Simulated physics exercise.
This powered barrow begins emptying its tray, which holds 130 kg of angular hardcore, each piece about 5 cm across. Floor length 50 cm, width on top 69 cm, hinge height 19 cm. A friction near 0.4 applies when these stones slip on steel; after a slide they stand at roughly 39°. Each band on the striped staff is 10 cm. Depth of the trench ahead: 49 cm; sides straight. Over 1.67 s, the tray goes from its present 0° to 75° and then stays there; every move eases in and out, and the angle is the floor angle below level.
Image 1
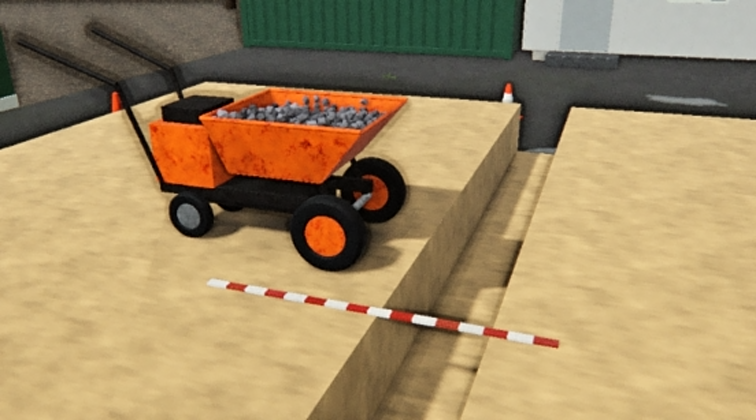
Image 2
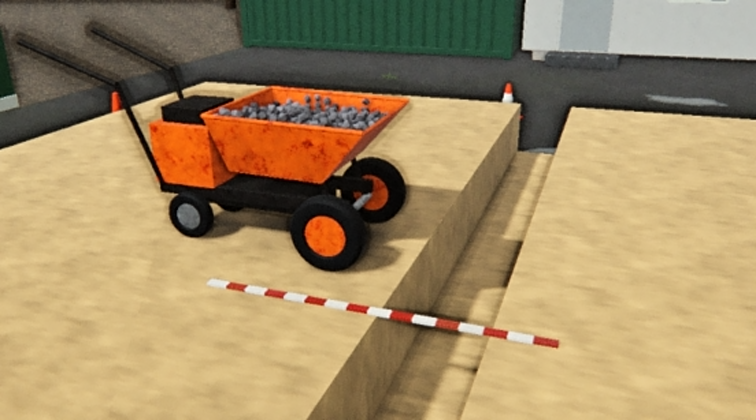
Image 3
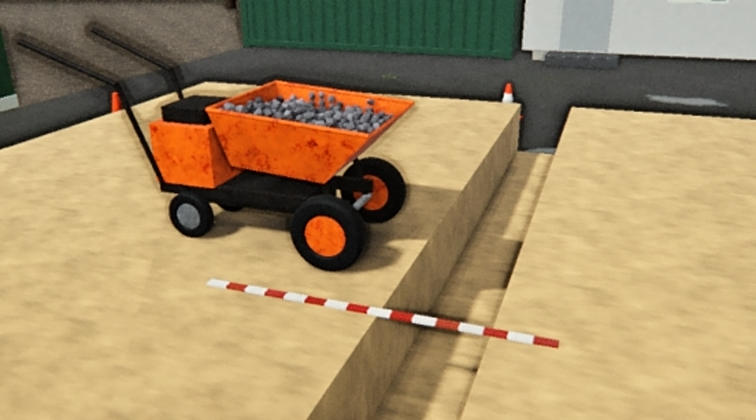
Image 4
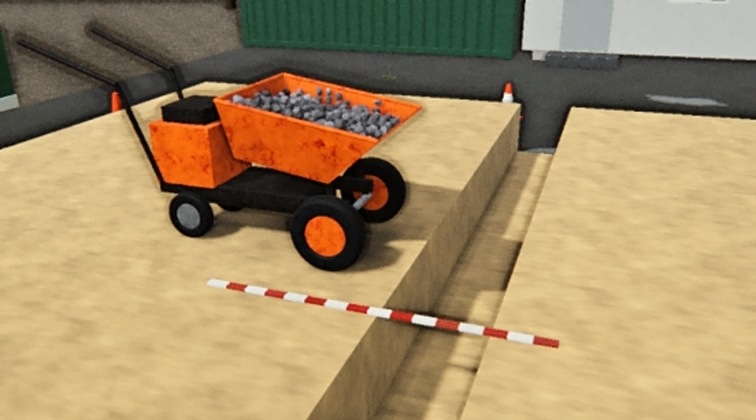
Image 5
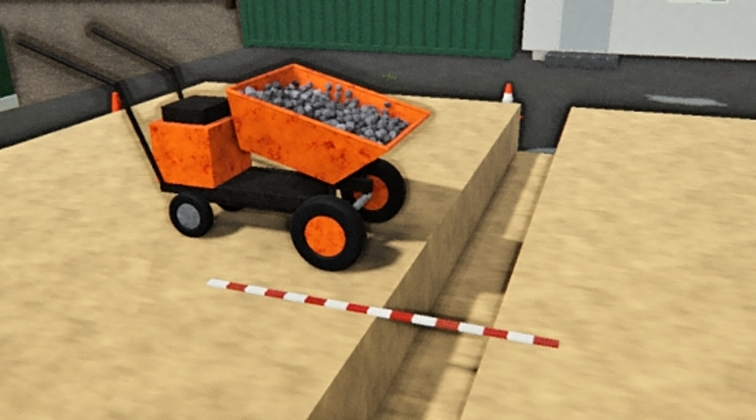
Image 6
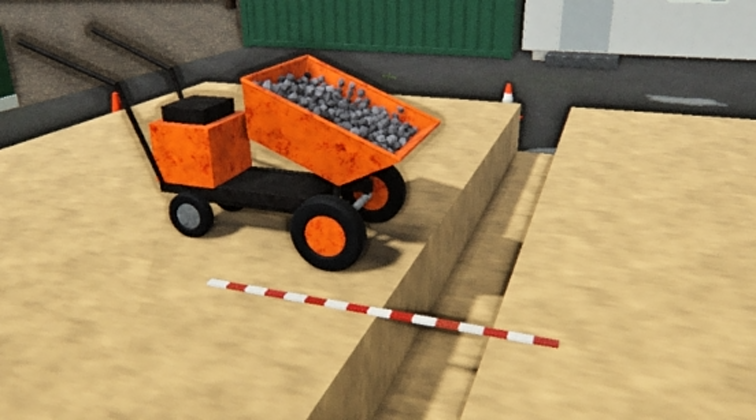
Sandy ground beside a trench, with an orange powered barrow standing still and slowly tilting its stone-filled tray forward, rear end rising.
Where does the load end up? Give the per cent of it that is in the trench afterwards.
Some 97 per cent of it.
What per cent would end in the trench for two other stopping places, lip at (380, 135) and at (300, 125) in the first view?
First some 80, then 90 per cent.
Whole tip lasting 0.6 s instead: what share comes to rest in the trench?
That would give about 75 percent.
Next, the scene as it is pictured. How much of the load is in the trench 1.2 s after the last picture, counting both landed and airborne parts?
Roughly 45% by that time.
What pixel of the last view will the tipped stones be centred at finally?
I'd put it close to (478, 334).
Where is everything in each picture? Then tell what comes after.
In the first picture, the tray is at 0°, its lip at (361, 133); the top of the load is at (322, 106).
In the second picture, lip at (363, 134), floor tilted 1°, highest stones at (317, 104).
In the third picture, the tray is at 4°, its lip at (369, 137); the top of the load is at (316, 102).
In the fourth picture, the tray is at 9°, its lip at (378, 142); the top of the load is at (294, 96).
In the fifth picture, the tray is at 15°, its lip at (388, 150); the top of the load is at (286, 90).
In the sixth picture, the tray is at 22°, its lip at (400, 160); the top of the load is at (299, 81).
Then, 0.6 s after the last picture the floor is at 63°, 99 % in the tray, 1 % in the trench; the foremost stones are at (458, 228).
Then, 1.2 s after the last picture the floor is at 75°, 55 % in the tray, 43 % in the trench, 2 % past the trench; the foremost stones are at (535, 272).
Then, 1.5 s after the last picture the floor is at 75°, 21 % in the tray, 76 % in the trench, 3 % past the trench; the foremost stones are at (566, 279).
Then, 3.5 s after the last picture the floor is at 75°, 0 % in the tray, 97 % in the trench, 3 % past the trench; the foremost stones are at (568, 273).
